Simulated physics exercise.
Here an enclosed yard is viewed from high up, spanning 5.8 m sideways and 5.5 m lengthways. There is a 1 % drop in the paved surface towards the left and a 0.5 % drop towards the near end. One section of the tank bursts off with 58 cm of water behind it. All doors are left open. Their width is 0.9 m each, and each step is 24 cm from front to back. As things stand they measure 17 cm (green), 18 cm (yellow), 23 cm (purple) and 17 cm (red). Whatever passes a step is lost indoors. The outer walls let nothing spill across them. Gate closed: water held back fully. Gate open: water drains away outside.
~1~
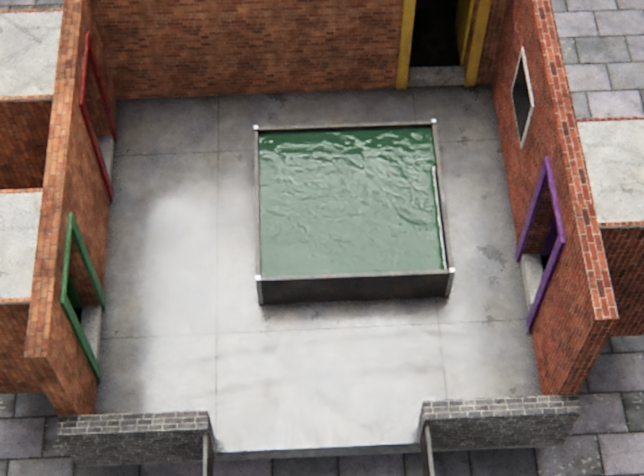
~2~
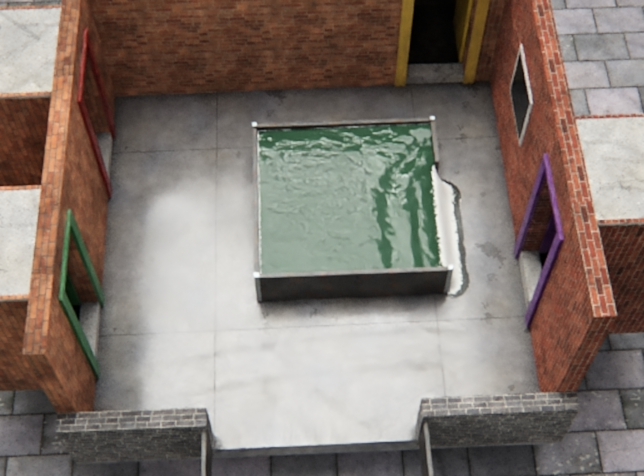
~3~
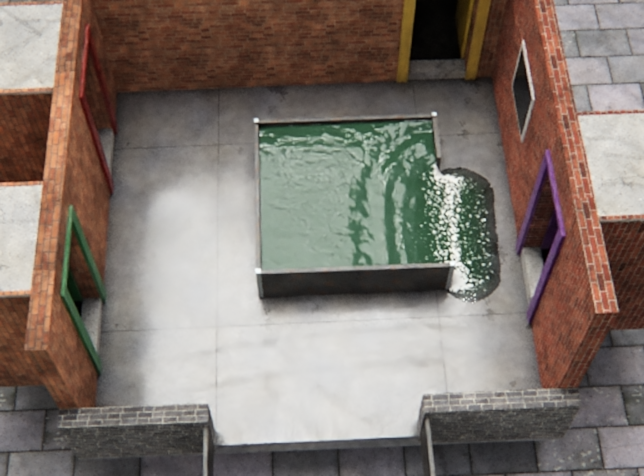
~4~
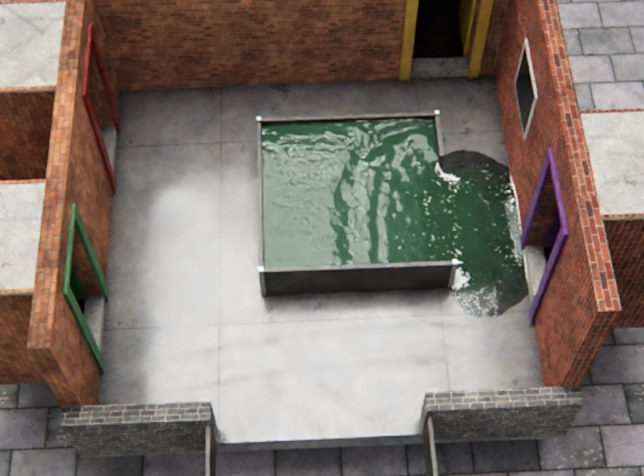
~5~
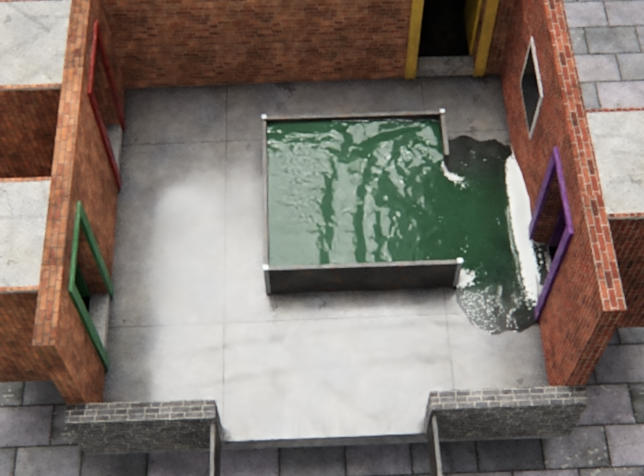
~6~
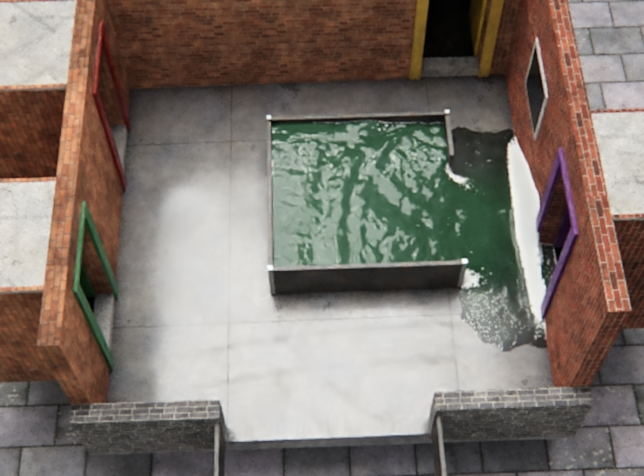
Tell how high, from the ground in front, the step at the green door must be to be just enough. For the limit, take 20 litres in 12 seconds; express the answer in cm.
It must be about 12.5 cm high.
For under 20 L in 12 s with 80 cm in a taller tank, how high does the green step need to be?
Minimum height: Approx. 18 cm.
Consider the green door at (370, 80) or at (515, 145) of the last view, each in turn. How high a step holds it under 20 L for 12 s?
Minimums: About 6.0 cm and 13.0 cm.
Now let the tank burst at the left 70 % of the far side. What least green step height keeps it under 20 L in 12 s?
I'd say close to 12.5 cm.
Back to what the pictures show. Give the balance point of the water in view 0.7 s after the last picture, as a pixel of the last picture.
(404, 220), roughly.
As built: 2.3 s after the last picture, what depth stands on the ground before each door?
Lab note, cm: Green 0; yellow 28; purple 29; red 0.
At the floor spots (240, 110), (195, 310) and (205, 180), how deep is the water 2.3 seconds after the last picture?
Close to 1, 0 and 0 cm, one after the other.
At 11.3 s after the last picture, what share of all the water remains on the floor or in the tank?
Some 80 per cent remains.
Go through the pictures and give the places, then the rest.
The first frame shows the tank at (350, 200) is whole and still, 58 cm deep; the green door at (85, 306) is dry.
In the second frame, the front is at (463, 278), 0.3 m from the gap at (439, 229); 0.4 m2 of floor is wet, 58 cm left at the back.
In the third frame, water pours out at (440, 227) and has run 0.8 m, to (489, 200); about 10 cm deep outside, 58 cm at the back.
In the fourth frame, the gap is at (442, 226), the front 1.1 m out at (526, 286); the back of the tank holds 58 cm.
In the fifth frame, water pours out at (447, 225) and has run 1.2 m, to (543, 273); about 12 cm deep outside, 58 cm at the back.
In the sixth frame, water pours out at (452, 226) and has run 1.4 m, to (544, 338); about 12 cm deep outside, 58 cm at the back; the green door at (98, 295), 4.9 m from the gap, is still 4.8 m from the nearest water.
Then, 0.7 s after the last picture water covers 20 % of the floor, deepest (46 cm) near (515, 230); it has not reached the green door.
Then, 2.3 s after the last picture water covers 50 % of the floor, deepest (39 cm) near (555, 410); it has not reached the green door.
Then, 11.3 s after the last picture water covers 100 % of the floor, deepest (16 cm) near (112, 351); 16 cm at the green door, 0 litres in over its 17 cm step.
At the green door as built, the water peaked near 17 cm, 4.5 s after the last picture.
Run again over the same 12 s with other heights there, 31 litres in over 11.5 cm, 2 litres over 15.5 cm. The limit of 20 litres is kept from about 12.5 cm up.
